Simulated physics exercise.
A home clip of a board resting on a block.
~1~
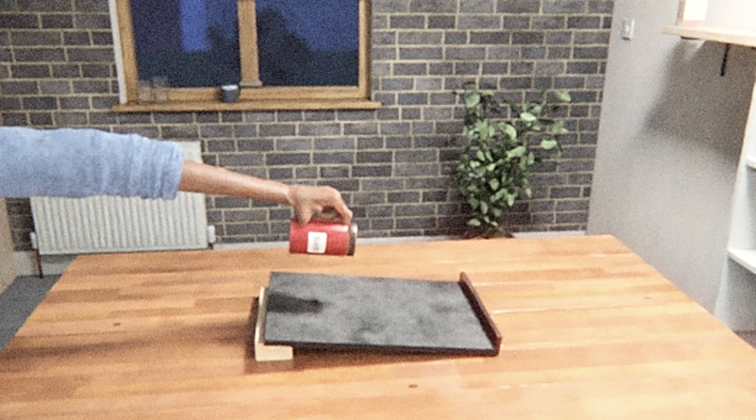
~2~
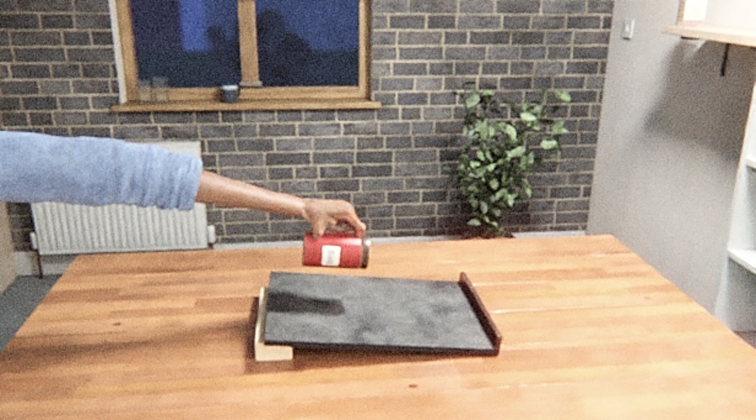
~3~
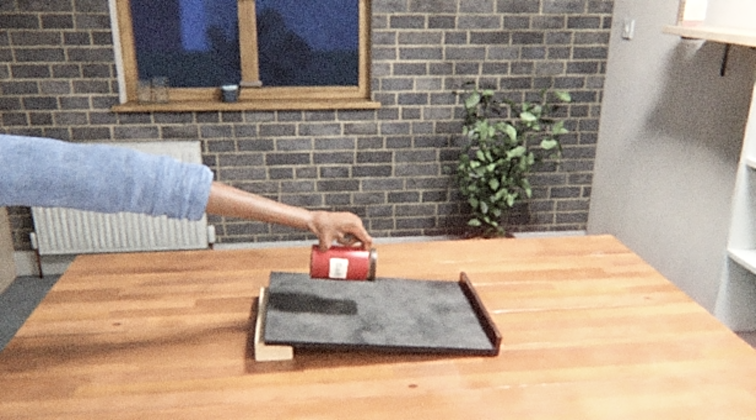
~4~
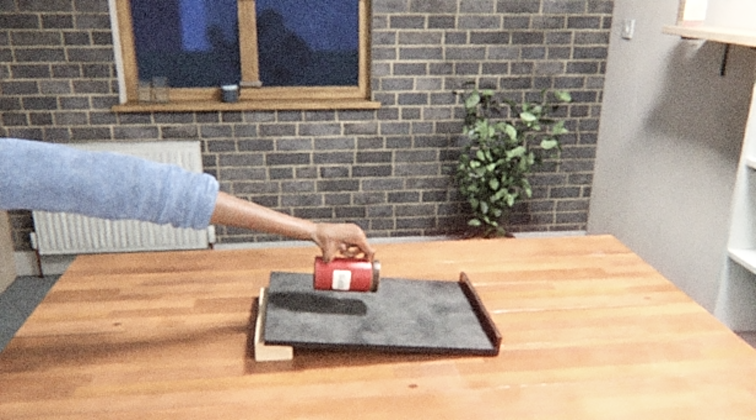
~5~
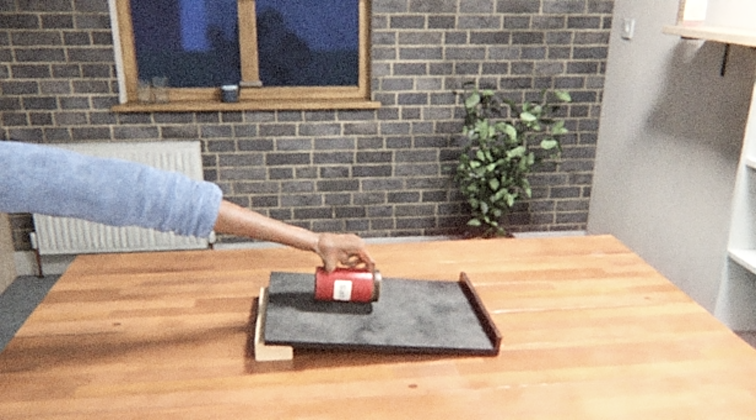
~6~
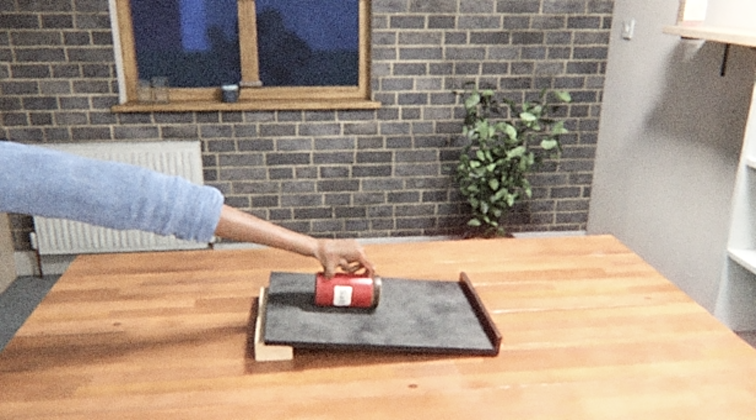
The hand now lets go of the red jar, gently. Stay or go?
It keeps its place.
Then, 0.20 s on from there, no change.
Then, 0.40 s on from there, red jar resting near (348, 290).
In the end, it is unmoved. At the end, from the last picture's camera, red jar near (348, 290). The red jar remains at rest.
